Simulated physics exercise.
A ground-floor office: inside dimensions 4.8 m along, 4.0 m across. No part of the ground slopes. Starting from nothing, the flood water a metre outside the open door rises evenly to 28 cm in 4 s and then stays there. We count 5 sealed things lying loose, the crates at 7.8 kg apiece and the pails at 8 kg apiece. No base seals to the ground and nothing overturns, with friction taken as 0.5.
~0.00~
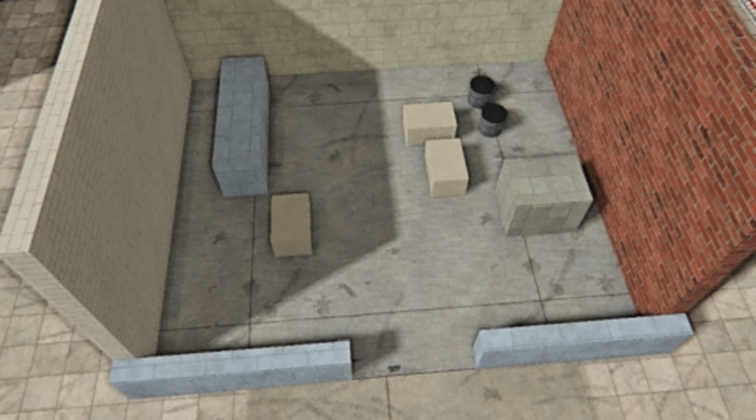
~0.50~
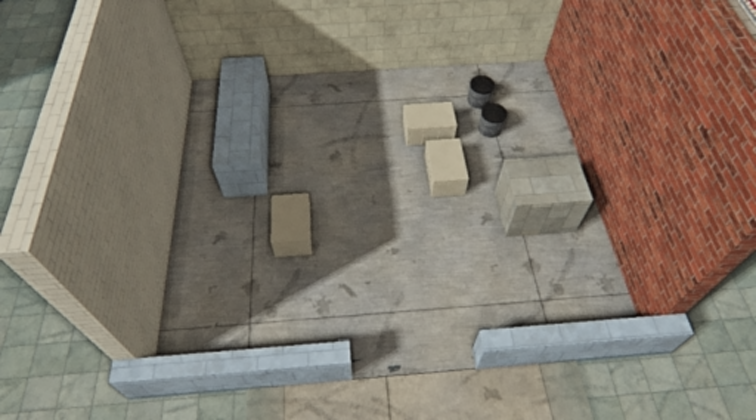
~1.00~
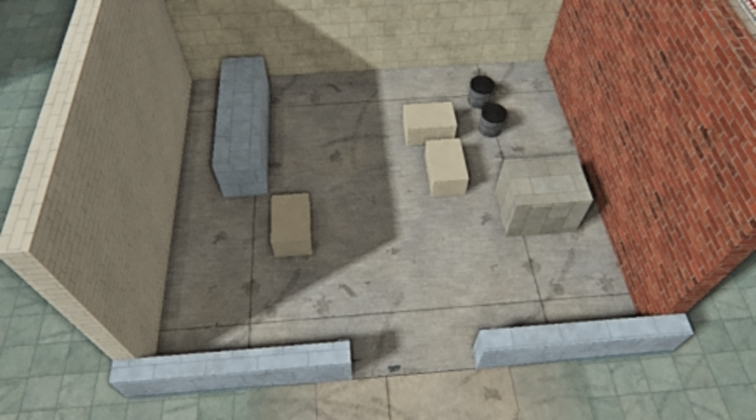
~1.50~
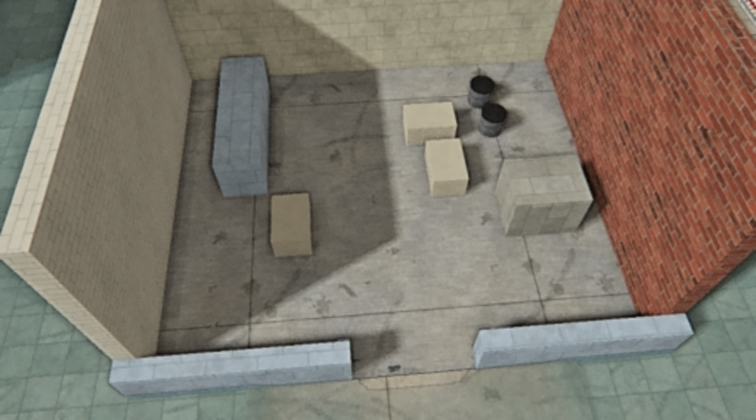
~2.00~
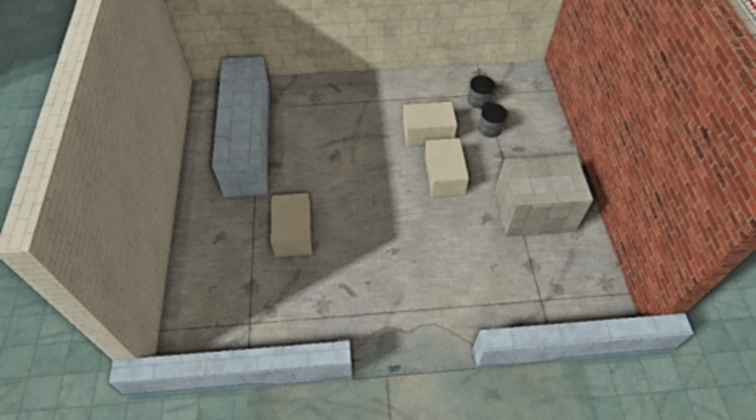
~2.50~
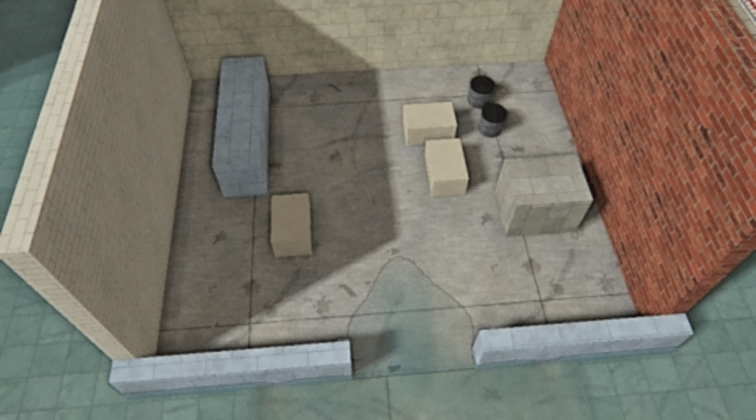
A walled room with crates and pails stays still as water creeps in through the front gap.
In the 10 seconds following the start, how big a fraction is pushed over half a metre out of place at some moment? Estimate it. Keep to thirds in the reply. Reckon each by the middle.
My answer: Two thirds or more.
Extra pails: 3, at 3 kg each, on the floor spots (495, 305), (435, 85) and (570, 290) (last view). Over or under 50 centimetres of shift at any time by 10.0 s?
In that order: Under, past it, less.
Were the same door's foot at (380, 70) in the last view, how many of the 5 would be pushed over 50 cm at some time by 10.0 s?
So the tally would be 3.
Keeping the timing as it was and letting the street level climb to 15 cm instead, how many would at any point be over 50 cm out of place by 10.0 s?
In that case the number is 2.
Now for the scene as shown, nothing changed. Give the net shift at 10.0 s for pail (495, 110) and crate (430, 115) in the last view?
They sit 60 cm and 150 cm away, in the order given.
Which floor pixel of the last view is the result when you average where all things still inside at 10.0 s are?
Near (485, 173).
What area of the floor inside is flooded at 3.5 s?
I'd put it close to 4.5 m2.
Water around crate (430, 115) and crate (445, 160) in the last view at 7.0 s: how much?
Roughly 10 and 10 cm.
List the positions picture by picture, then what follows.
In the first picture, a crate at (290, 217), on the bottom; a pail at (494, 112), on the bottom; water covers 0.0 m2; 0 of 5 have shifted.
In the second picture, a crate at (290, 217) rests on the ground; a pail at (494, 112) rests on the ground; water covers 0.0 m2; 0 of 5 have shifted.
In the third picture, a crate at (290, 217) rests on the ground; a pail at (494, 112), on the bottom; water covers 0.0 m2; 0 of 5 have shifted.
In the fourth picture, a crate at (290, 217), on the bottom; a pail at (494, 112) rests on the ground; water covers 0.0 m2; 0 of 5 have shifted.
In the fifth picture, a crate at (290, 217), on the bottom; a pail at (494, 112) rests on the ground; 0.2 m2 under water; 0 of 5 have shifted.
In the sixth picture, a crate at (290, 217) rests on the ground; a pail at (494, 112), on the bottom; water covers 0.9 m2; 0 of 5 have shifted.
After 3.5 s 0 of 5 are over 50 cm from their spots; 0 afloat.
After 4.5 s 0 of 5 are over 50 cm from their spots; 0 afloat.
After 7.0 s 3 of 5 are over 50 cm from their spots; 3 afloat.
After 10.0 s 5 of 5 are over 50 cm from their spots, and 5 have been at some point; 4 afloat.
